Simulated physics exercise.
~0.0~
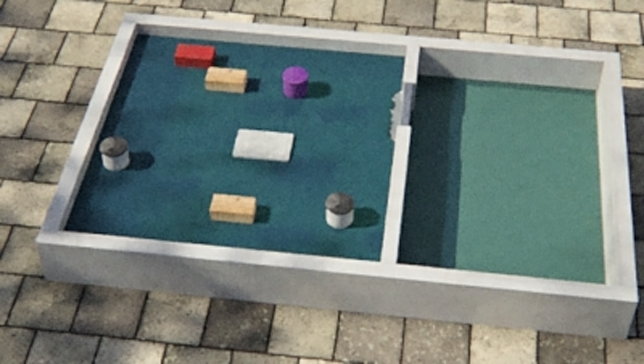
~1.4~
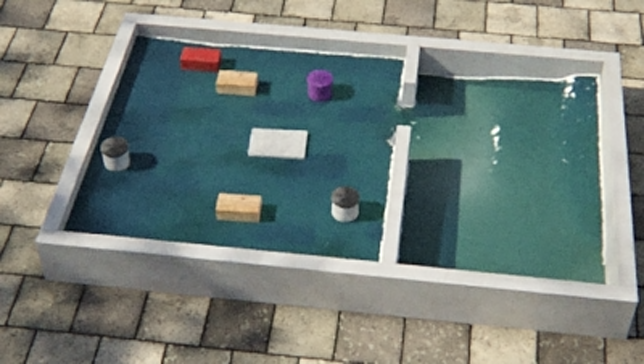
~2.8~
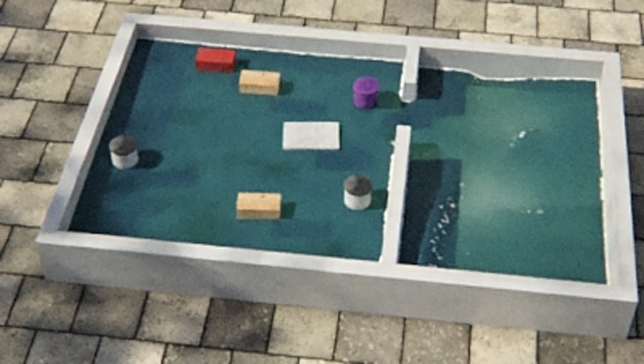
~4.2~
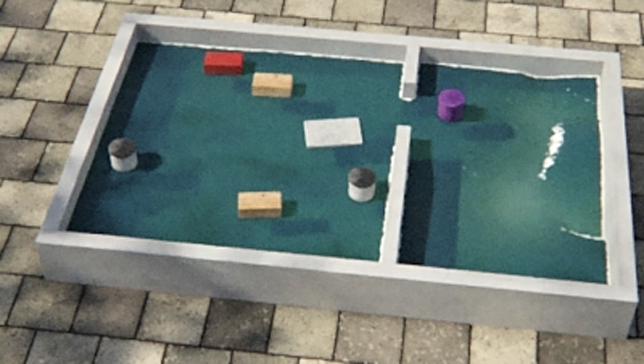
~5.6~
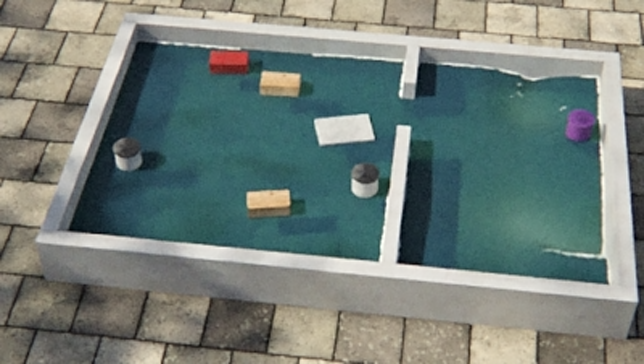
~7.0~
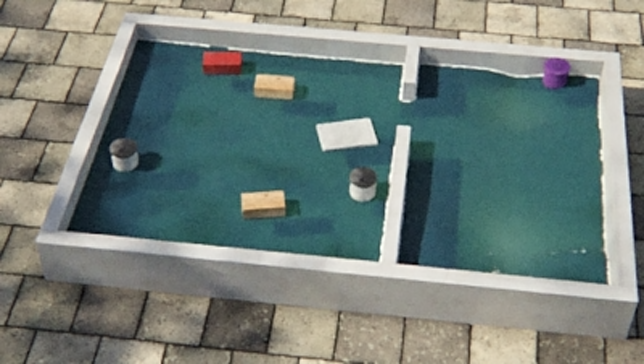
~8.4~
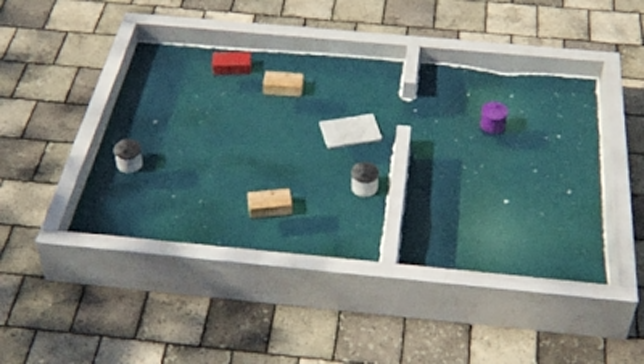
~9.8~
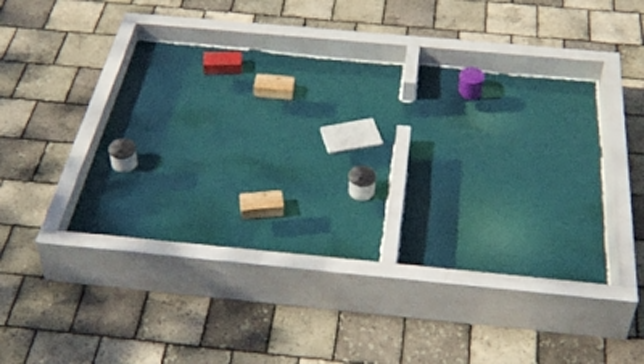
Purple pail drifting through the divider's gap to the far right wall, then floating back left as the other objects stay behind.
